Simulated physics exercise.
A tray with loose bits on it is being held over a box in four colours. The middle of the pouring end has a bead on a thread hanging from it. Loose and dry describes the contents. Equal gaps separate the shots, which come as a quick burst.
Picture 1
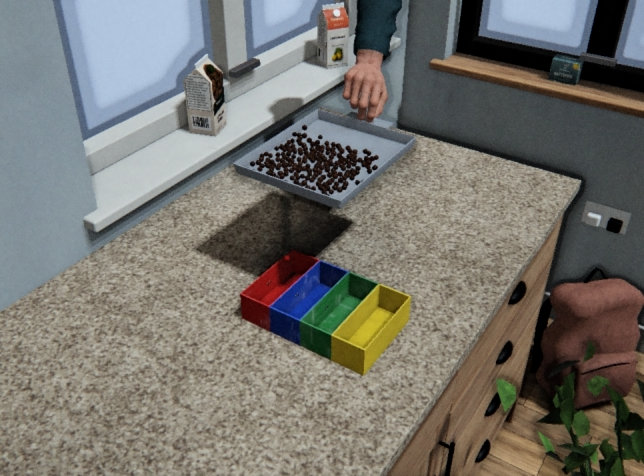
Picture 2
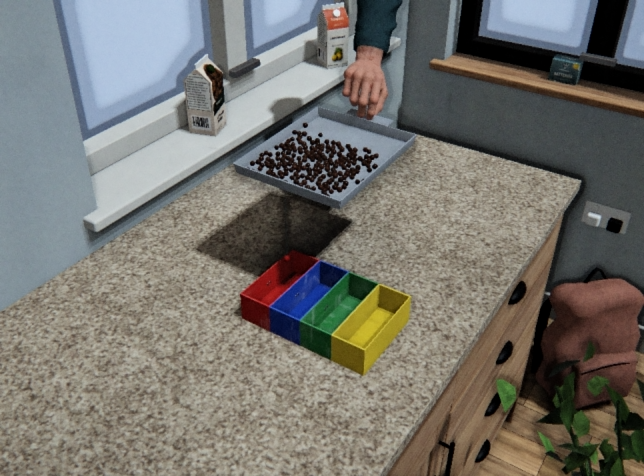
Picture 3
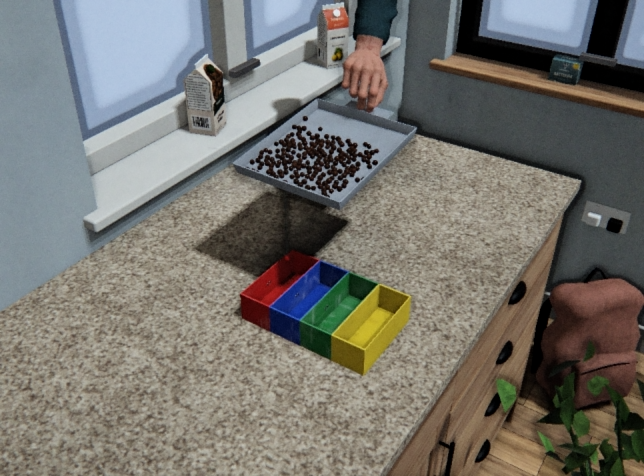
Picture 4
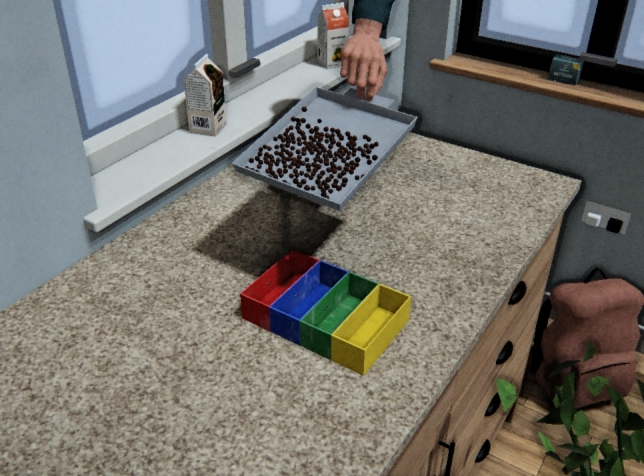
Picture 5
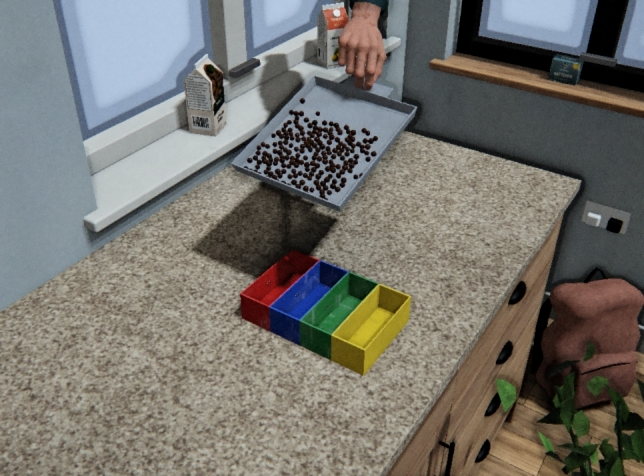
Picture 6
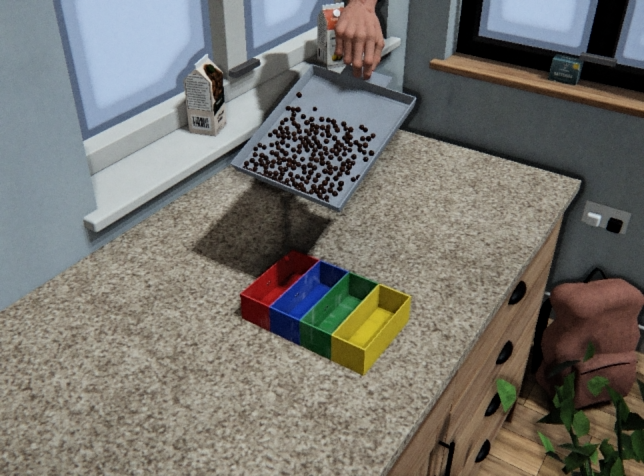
At the start, a hand holds a gray tray of small dark chocolate balls nearly level above a countertop, behind an empty box with red, blue, green and yellow cells. The hand then raises the far end, tilting the tray gradually toward the box, and the balls begin shifting slightly down its surface.
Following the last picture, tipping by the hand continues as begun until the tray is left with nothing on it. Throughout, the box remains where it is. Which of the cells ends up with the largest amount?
The blue cell ends up with the largest amount.
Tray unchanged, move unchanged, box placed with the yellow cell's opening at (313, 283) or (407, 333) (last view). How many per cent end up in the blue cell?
10 %, 10 %.
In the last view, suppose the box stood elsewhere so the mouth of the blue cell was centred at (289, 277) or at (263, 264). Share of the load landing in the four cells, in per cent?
Trial 1 near 90 %, trial 2 near 80 %.
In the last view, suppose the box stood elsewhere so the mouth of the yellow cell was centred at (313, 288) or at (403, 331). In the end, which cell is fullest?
For the first position it is yellow, and for the second it is the red cell.
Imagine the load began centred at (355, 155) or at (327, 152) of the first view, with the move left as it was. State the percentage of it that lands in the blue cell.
In turn 40 and 40 in a hundred.
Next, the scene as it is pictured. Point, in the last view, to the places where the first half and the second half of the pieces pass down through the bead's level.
(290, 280) for the early half, (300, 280) for the late half.
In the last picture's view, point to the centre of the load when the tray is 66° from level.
Centre estimate: (295, 183).
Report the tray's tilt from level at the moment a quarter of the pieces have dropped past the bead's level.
It is at around 95 degrees.
Soon after the last picture, tray tipped steeply; nearly all on the tray; a small part falling or outside the box.
A little later, tray tipped past a quarter turn; a small part on the tray; about a quarter in the blue cell; a small part in the red cell; a small part in the green cell; about half falling or outside the box.
Later still, tray tipped past a quarter turn; about a third in the blue cell; about a quarter in the red cell; a small part in the green cell; a stray few in the yellow cell; about a quarter falling or outside the box.
By the end, tray tipped past a quarter turn; about a third in the blue cell; about a quarter in the red cell; a small part in the green cell; a stray few in the yellow cell; about a quarter outside the box.
